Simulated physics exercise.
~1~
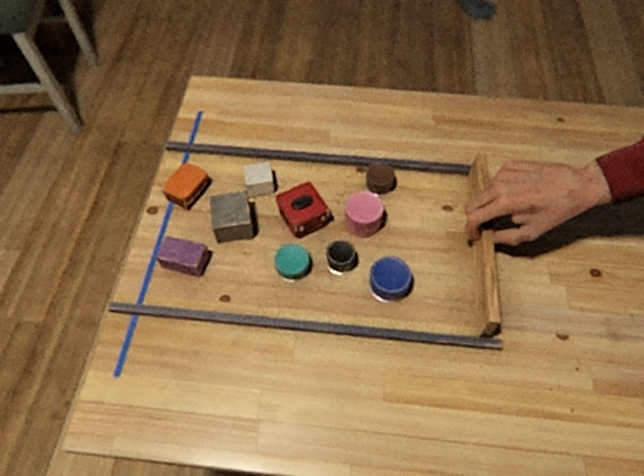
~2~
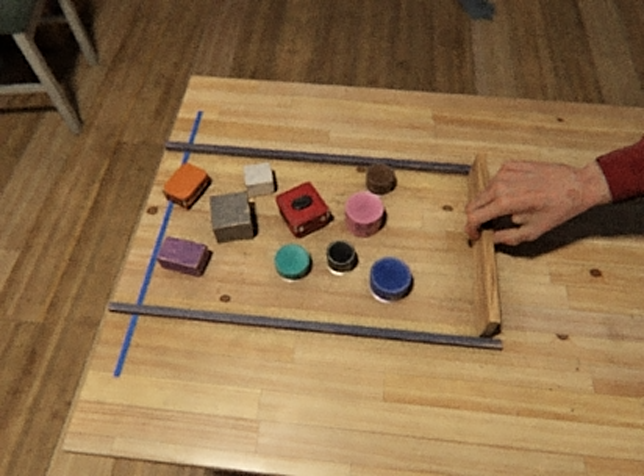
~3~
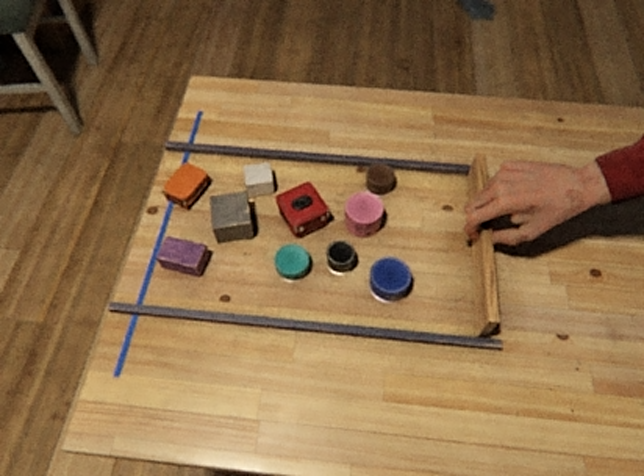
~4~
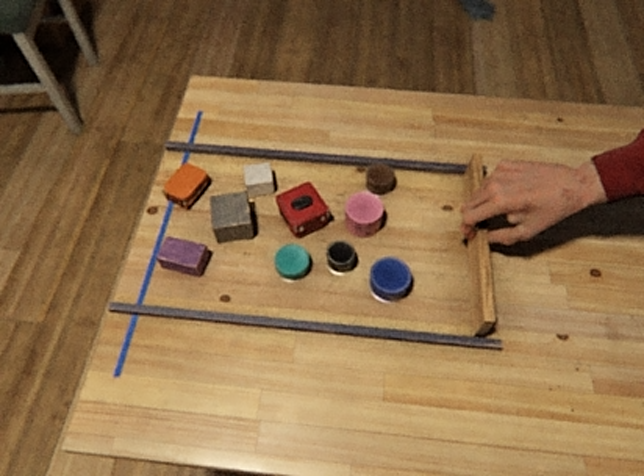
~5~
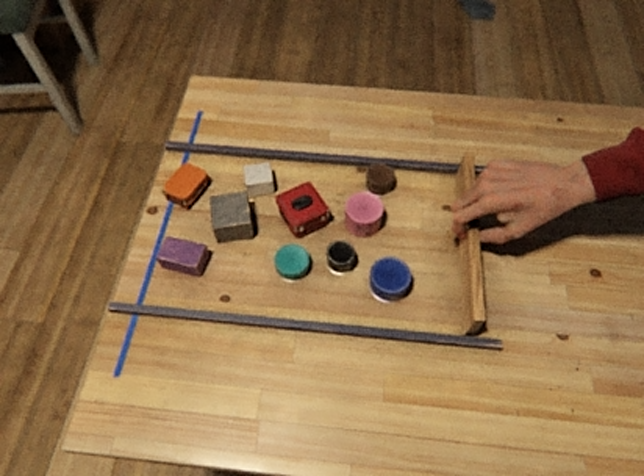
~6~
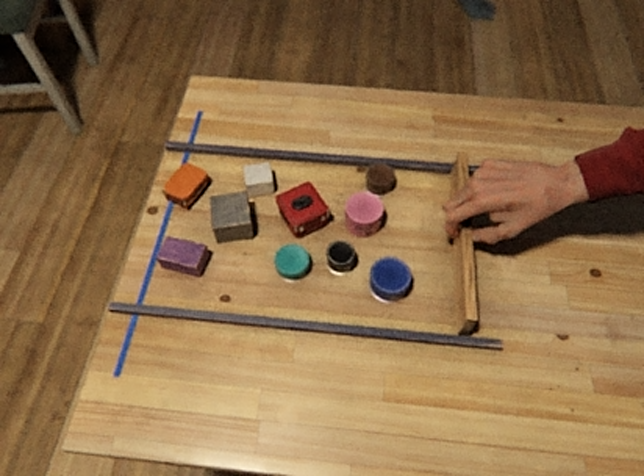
A hand slides a wooden board slightly left between two rails, toward scattered colourful pieces.
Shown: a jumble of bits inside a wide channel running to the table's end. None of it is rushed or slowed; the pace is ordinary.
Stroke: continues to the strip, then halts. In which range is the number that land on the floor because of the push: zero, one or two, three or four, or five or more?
I predict more than four will slip off.
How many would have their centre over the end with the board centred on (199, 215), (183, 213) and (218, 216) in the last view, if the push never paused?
2, 4 and 1.
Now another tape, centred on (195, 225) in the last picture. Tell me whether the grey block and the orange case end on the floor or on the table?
Grey block - gone; orange case - gone.
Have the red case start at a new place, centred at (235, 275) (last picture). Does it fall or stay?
The red case goes down.
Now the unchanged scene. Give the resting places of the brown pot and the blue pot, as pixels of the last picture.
The brown pot ends at (169, 156) and the blue pot at (127, 266).
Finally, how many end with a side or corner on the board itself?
It's 4.
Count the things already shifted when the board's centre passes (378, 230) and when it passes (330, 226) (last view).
Tally at point one: 4; at point two: 6.
Soon after, none off yet; orange case at rest near (187, 186); purple block at rest near (184, 257); grey block at rest near (232, 217).
In the end, the number that fall off is five or more; gone, red case, turquoise tin, white block, grey block, purple block and orange case.
